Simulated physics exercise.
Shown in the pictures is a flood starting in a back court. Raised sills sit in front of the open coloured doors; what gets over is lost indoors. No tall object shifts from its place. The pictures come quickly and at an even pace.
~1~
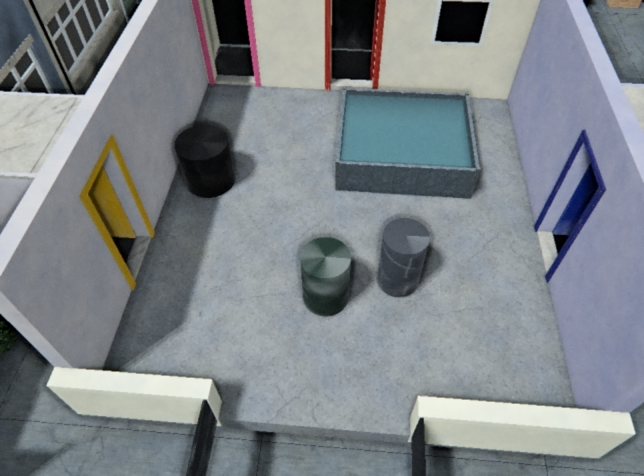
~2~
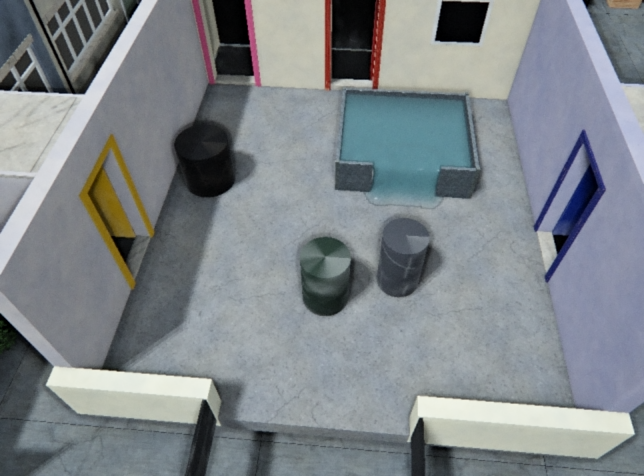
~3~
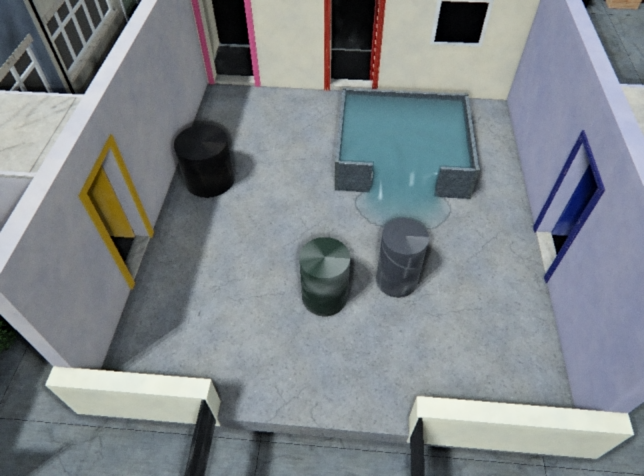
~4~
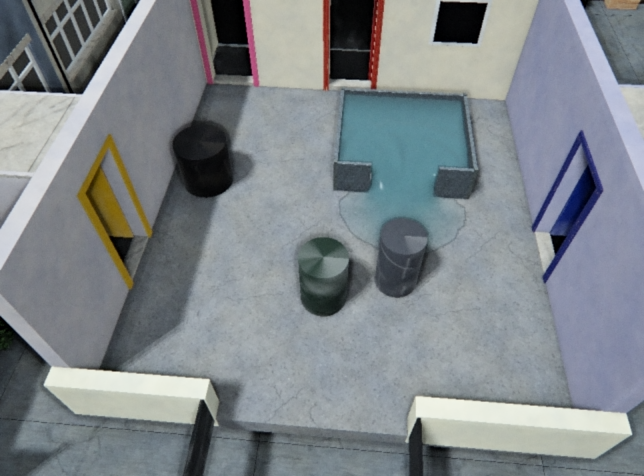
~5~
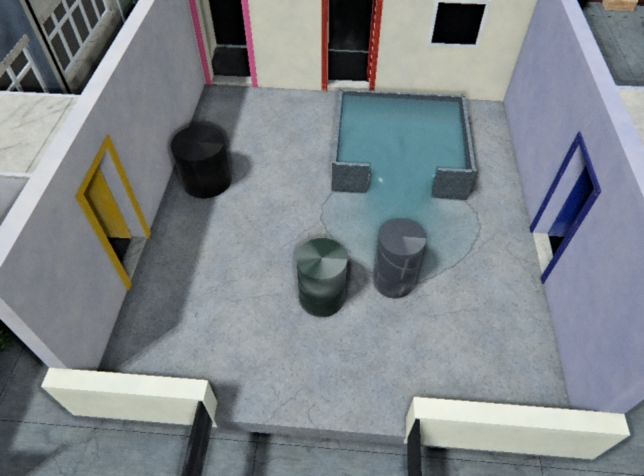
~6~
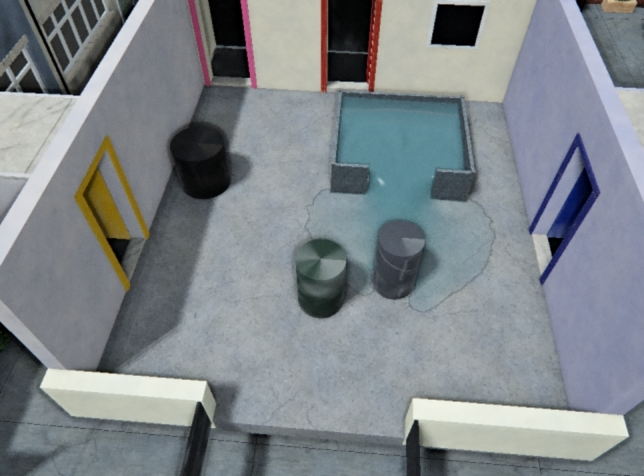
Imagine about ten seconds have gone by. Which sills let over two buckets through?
Outcome: The blue door gets too much water coming through. The red door doesn't get too much water coming through. The pink door doesn't get too much water coming through. The yellow door gets too much water coming through.
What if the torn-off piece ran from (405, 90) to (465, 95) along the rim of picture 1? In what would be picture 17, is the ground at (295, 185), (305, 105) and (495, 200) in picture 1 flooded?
The first point is spared, the second soaked, the third soaked.
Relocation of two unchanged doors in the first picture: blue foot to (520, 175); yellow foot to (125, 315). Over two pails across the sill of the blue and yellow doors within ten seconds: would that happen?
Note: Blue does not reach the limit, yellow beats the limit.
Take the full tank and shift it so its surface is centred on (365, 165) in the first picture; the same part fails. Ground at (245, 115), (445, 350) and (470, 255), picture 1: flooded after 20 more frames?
The first spot ends up left untouched, the second sodden and the third sodden.
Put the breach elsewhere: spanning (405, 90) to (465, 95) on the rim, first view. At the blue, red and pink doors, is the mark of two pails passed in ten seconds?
Well, I'd say the blue door breaks the threshold, while the red door comes in lower and the pink door breaks the threshold.
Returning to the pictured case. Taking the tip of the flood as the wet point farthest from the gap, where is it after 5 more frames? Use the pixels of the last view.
My guess would be about (481, 425).
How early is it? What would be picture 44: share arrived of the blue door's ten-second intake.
Close to 50 %.
A moment on, water covers 25 % of the floor; the blue door wet at the sill, nothing in, the red door not reached, the pink door not reached, the yellow door not reached.
Next, water covers 40 % of the floor; the blue door under two buckets in, the red door not reached, the pink door not reached, the yellow door not reached.
Then, water covers 50 % of the floor; the blue door under two buckets in, the red door not reached, the pink door not reached, the yellow door over two buckets in.
Later, water covers 65 % of the floor; the blue door over two buckets in, the red door not reached, the pink door not reached, the yellow door over two buckets in.
In the end, water covers 90 % of the floor; the blue door over two buckets in, the red door not reached, the pink door wet at the sill, nothing in, the yellow door far over two buckets in.
